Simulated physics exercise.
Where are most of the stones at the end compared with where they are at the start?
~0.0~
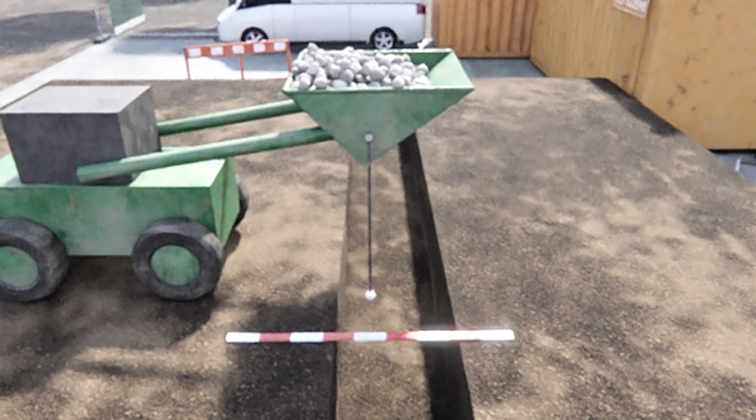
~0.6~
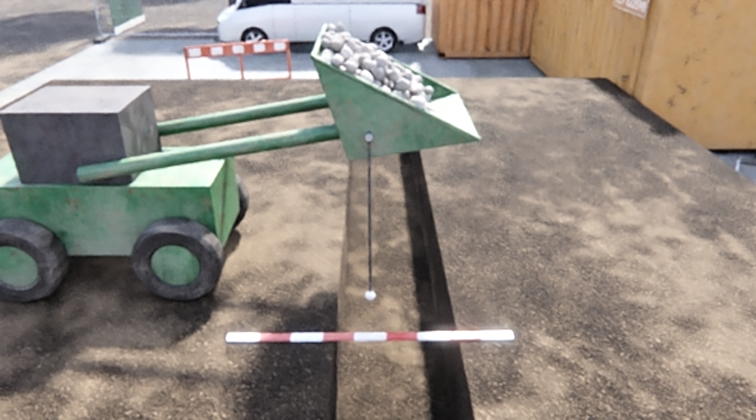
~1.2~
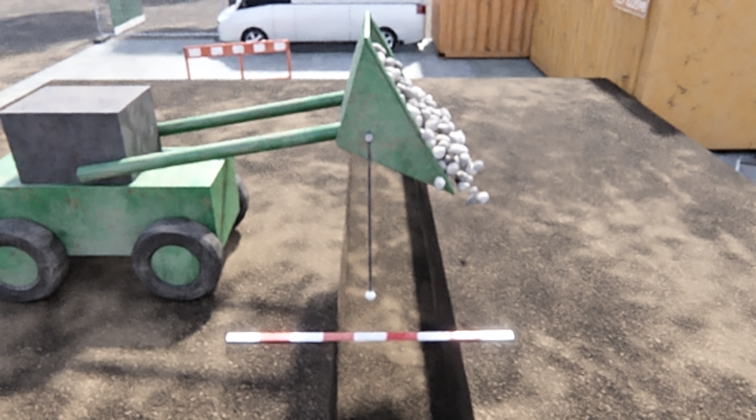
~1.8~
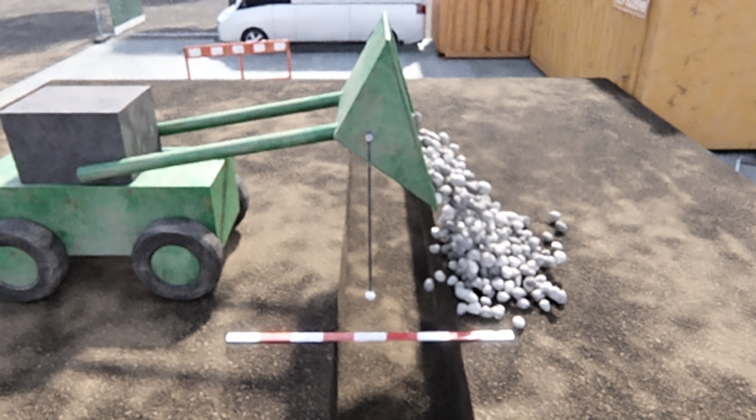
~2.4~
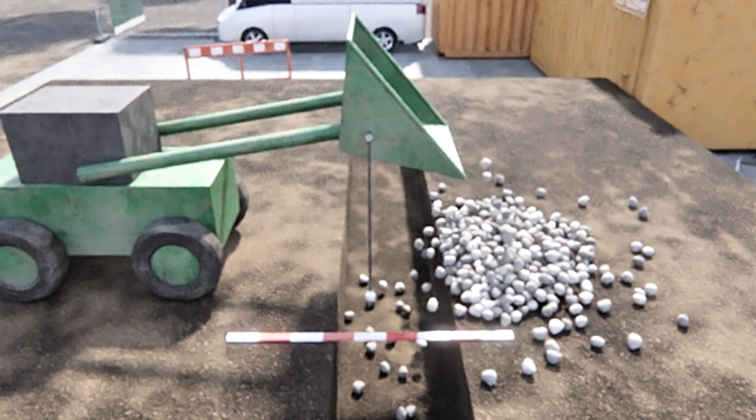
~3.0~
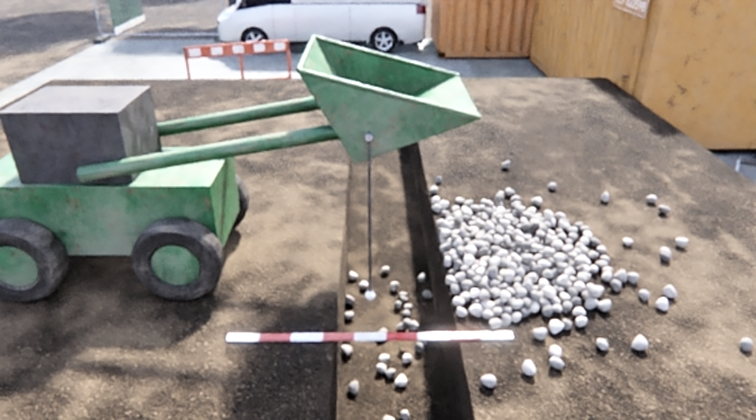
At the start the stones are heaped in the raised green bucket, and by the end most of them lie lower and farther right, in a heap on the ground just past the trench.
